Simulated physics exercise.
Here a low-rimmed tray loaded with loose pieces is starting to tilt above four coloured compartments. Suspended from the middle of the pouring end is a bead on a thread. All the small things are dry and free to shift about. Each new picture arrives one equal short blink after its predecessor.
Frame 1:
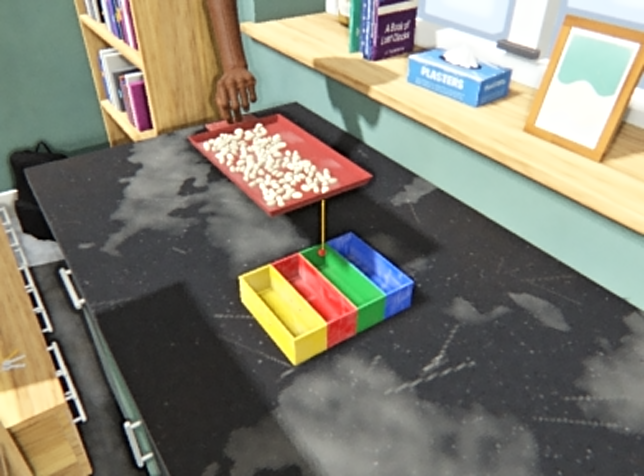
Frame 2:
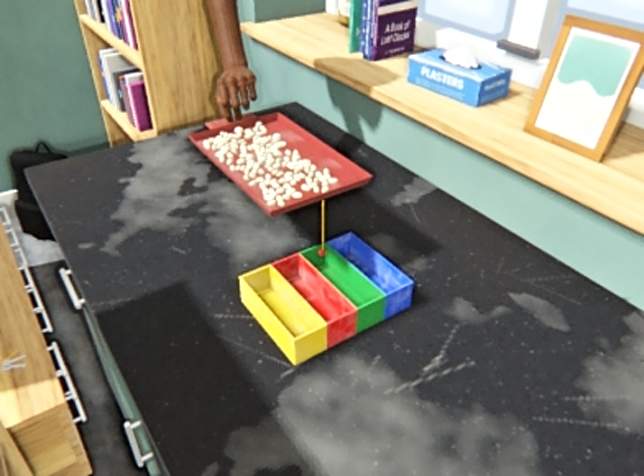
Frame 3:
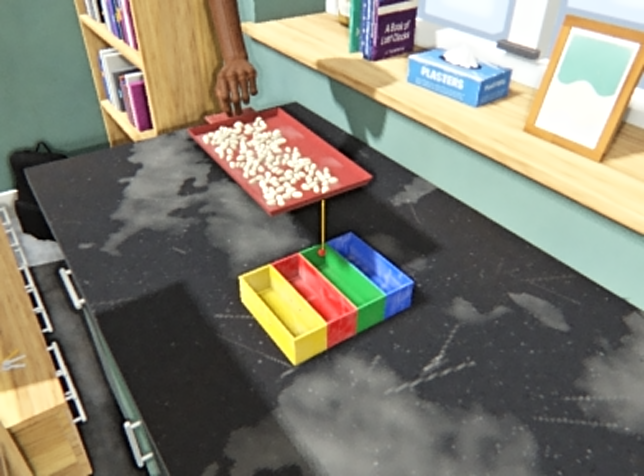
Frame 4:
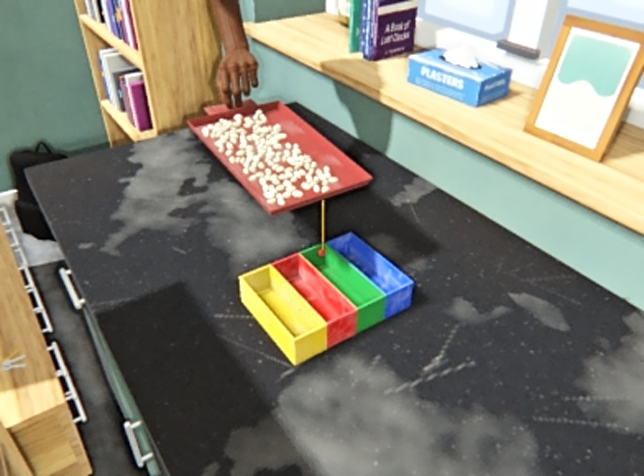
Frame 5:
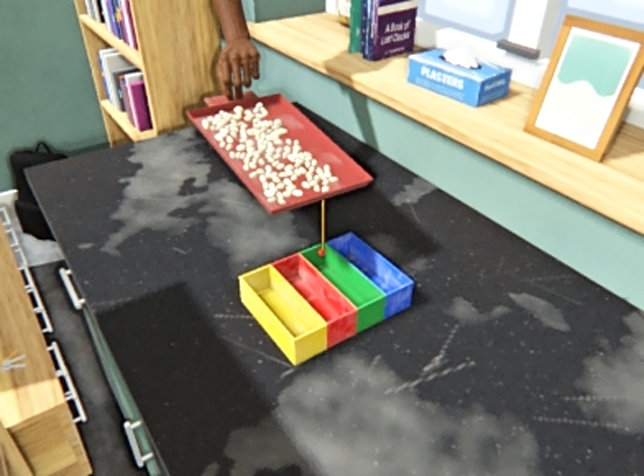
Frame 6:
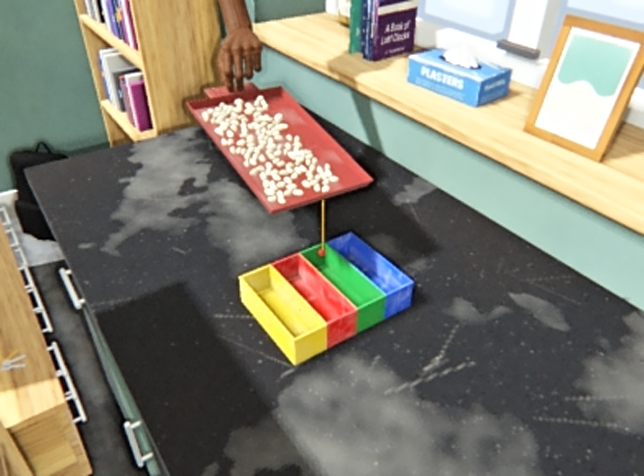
The clip opens on a red tray of white beans lying level on a dark tabletop, behind a box with yellow, red, green and blue compartments. A hand at the tray's far end then raises that end slightly, tilting the tray a little toward the box, which stays still.
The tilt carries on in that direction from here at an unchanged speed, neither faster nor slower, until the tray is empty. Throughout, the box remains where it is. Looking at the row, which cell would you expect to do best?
I would expect the blue cell to do best.
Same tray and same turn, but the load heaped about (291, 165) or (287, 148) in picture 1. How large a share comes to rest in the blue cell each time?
First 40 %, then 40 %.
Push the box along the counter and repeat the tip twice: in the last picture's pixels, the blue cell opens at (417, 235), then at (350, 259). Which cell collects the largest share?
For the first position it is the red cell, and for the second it is the blue cell.
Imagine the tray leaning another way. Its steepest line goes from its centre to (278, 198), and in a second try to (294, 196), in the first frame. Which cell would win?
The yellow one, then the yellow cell.
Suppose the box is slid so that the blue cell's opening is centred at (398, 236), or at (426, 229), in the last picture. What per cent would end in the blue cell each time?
You'd get near 0 per cent and afterwards near 0 per cent.
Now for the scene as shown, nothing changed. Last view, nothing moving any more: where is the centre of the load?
Near (367, 286).
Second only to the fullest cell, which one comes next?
The answer here is the cell in green.
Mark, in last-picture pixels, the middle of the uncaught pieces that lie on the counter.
I'd say near (397, 269), give or take.
Soon after the last picture, tray tipped steeply; most on the tray; a stray few in the blue cell; a small part falling or outside the box.
A little later, tray tipped right over; a stray few on the tray; about half in the blue cell; about a quarter in the green cell; a small part in the red cell; about a quarter falling or outside the box.
Later still, tray tipped past a quarter turn; about half in the blue cell; about a quarter in the green cell; a small part in the red cell; about a quarter falling or outside the box.
At rest, tray tipped past a quarter turn; about half in the blue cell; about a quarter in the green cell; a small part in the red cell; none in the yellow cell; about a quarter outside the box.
